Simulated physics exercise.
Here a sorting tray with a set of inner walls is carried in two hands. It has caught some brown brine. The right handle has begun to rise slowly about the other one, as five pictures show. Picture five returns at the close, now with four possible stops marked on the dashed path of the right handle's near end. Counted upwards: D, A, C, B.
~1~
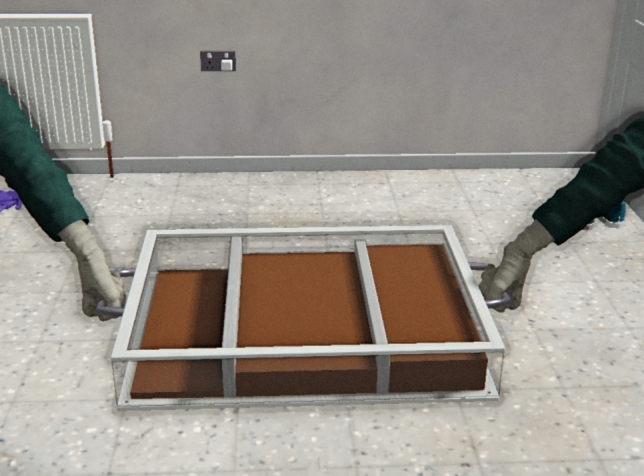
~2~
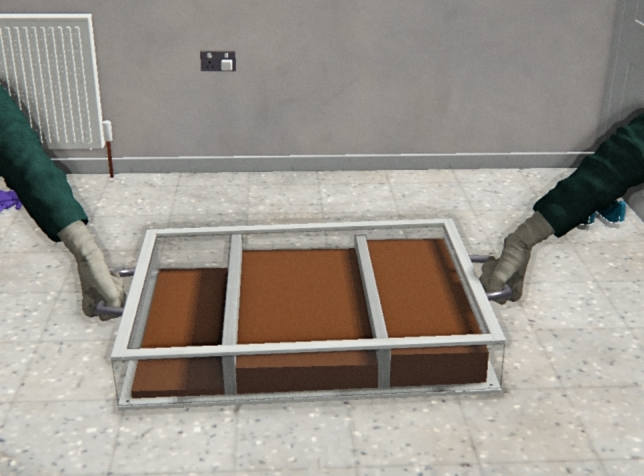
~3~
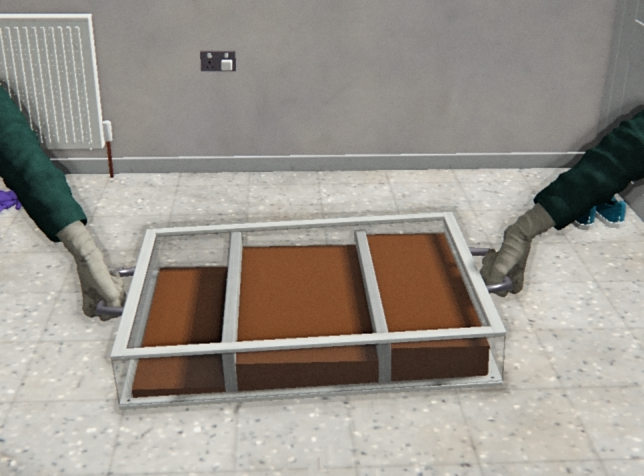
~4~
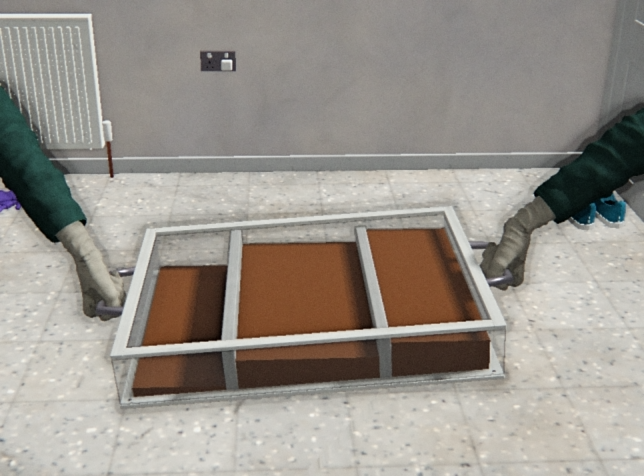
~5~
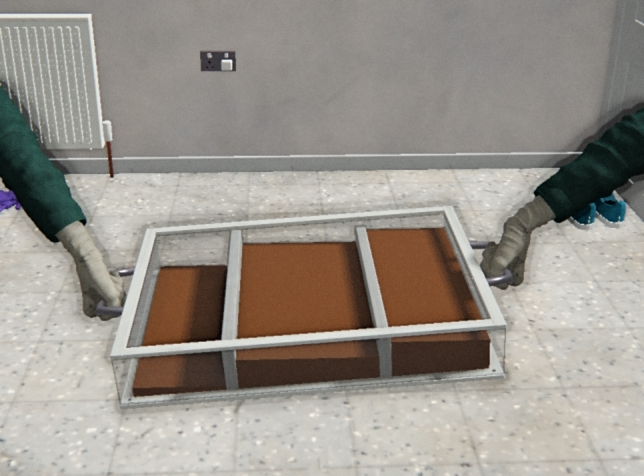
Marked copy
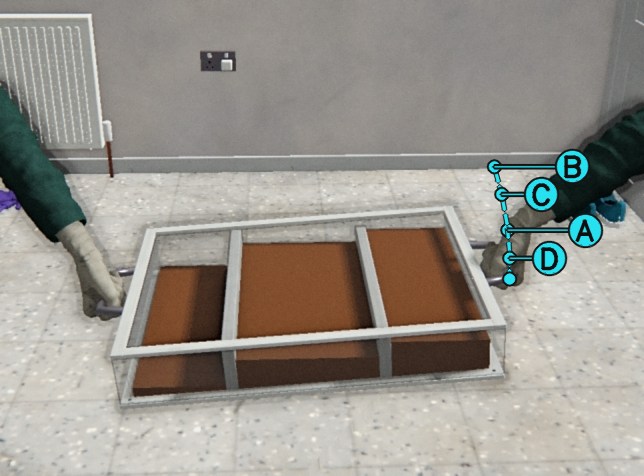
Two gloved hands hold a partitioned tray of brown liquid and slightly raise its right side.
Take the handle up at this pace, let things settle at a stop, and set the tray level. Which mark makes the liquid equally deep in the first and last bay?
B.
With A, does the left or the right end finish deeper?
The right end bay.
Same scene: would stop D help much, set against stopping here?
No.
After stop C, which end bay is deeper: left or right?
The right one.
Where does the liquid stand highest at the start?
That is the right bay.
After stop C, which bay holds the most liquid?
It is the middle one.
On the marked copy, A at (507, 230); B at (494, 166); C at (501, 194); D at (509, 258).
With A, the right end bay stands much deeper than the other; nothing spills.
With B, the two end bays stand about equally deep; nothing spills.
With C, the right end bay stands much deeper than the other; nothing spills.
With D, the right end bay stands much deeper than the other; nothing spills.
